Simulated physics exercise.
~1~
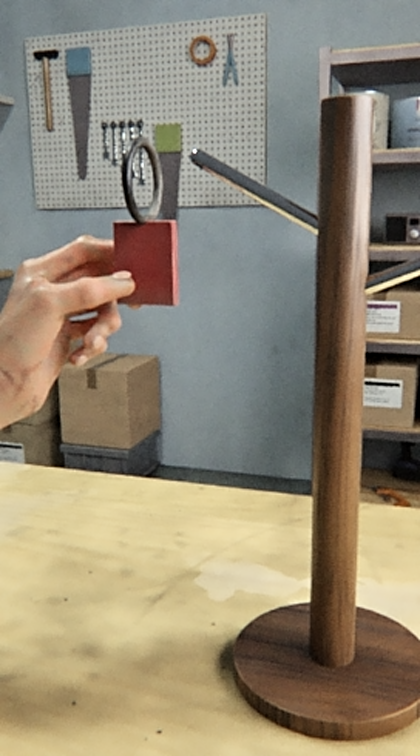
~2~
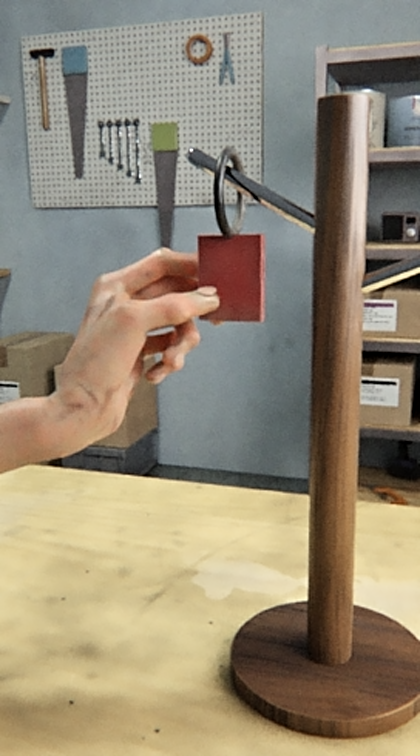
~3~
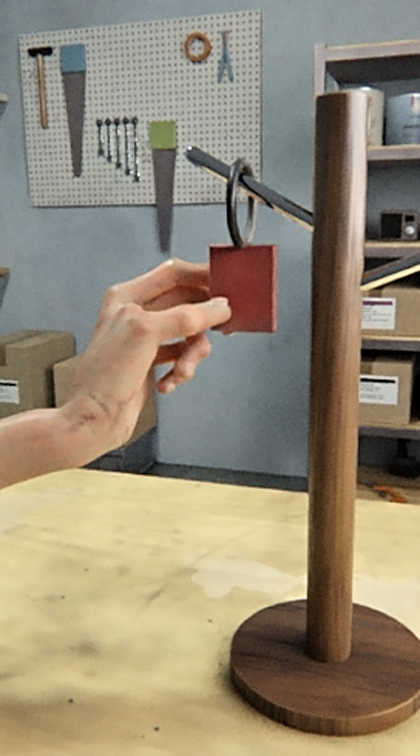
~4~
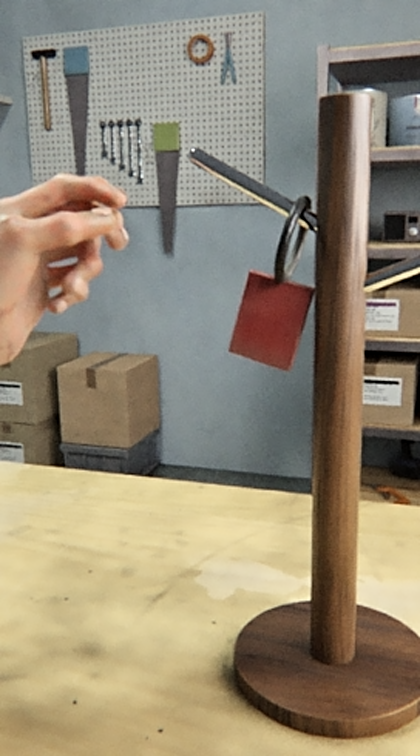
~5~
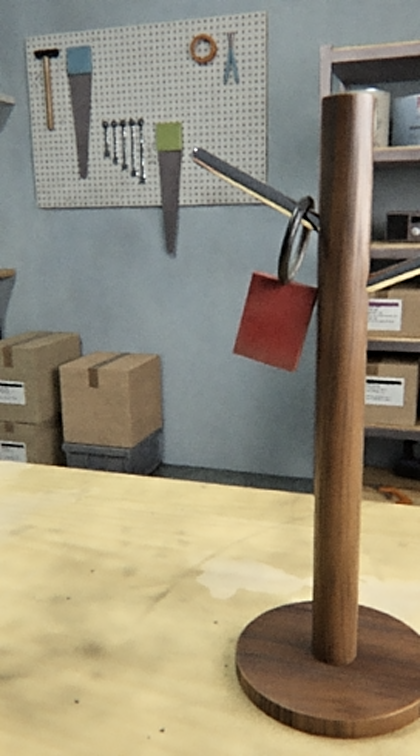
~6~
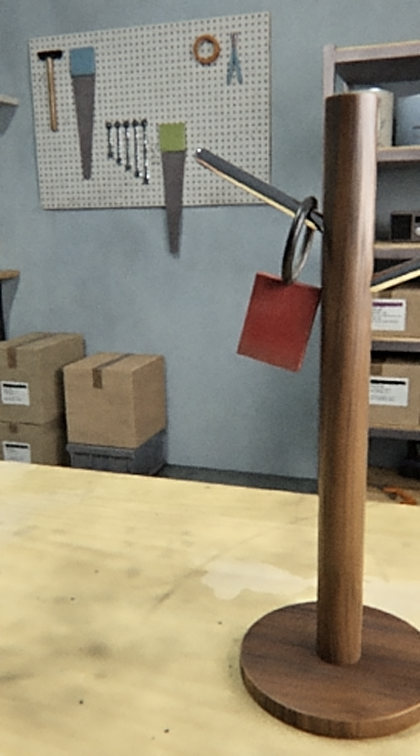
In a workshop, a hand hangs a red tag on a wooden stand's peg, where it stays.
